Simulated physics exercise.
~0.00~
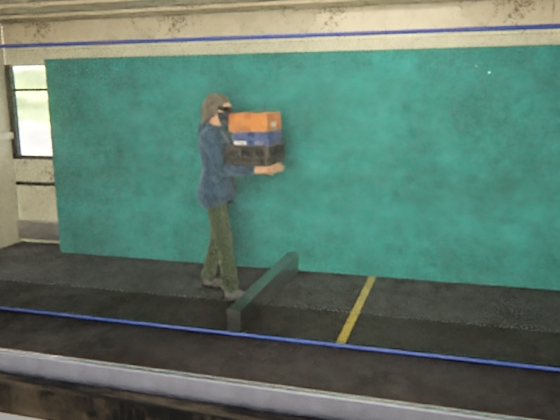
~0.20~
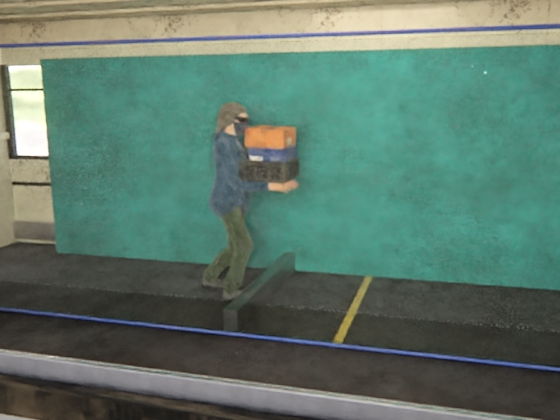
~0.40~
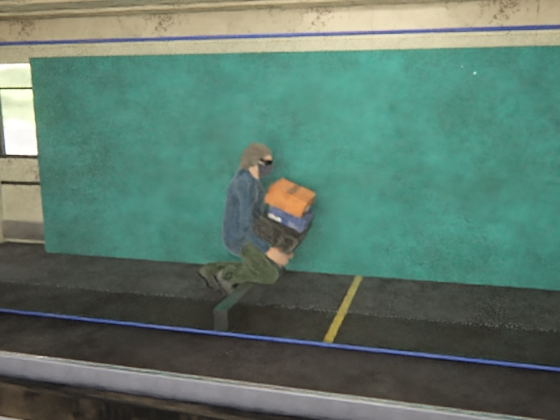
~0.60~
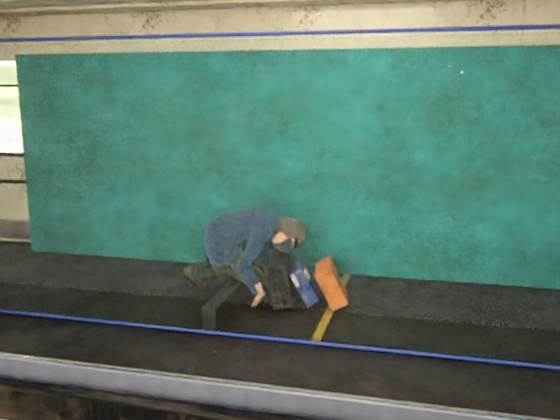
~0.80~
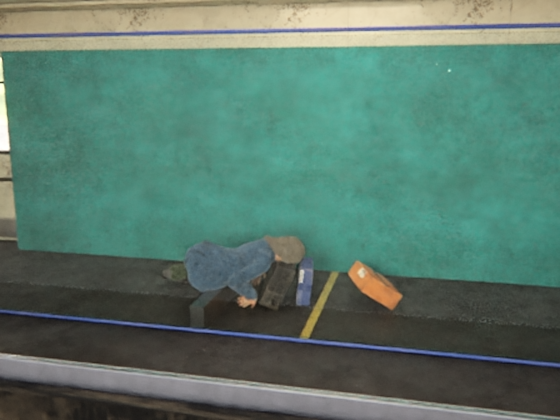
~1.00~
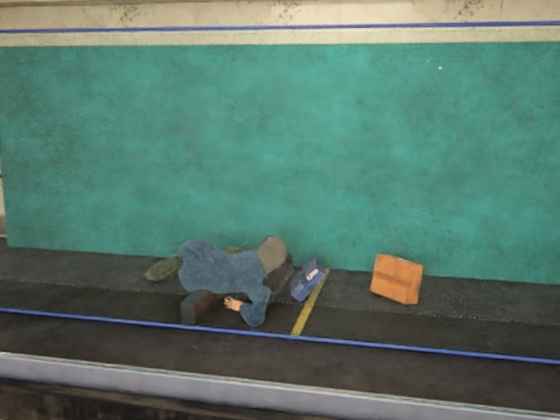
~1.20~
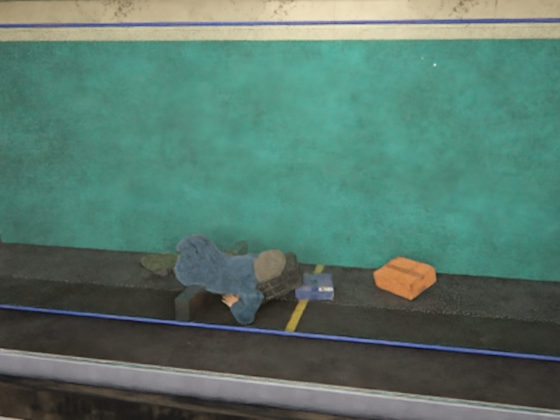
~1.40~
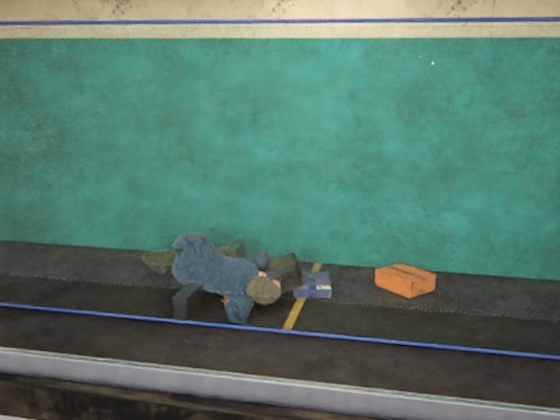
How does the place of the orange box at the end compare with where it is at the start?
At the start the orange box is on top of the stack in the person's arms, left of the yellow line. At the end it lies on the floor to the right, past the yellow line and apart from the person.
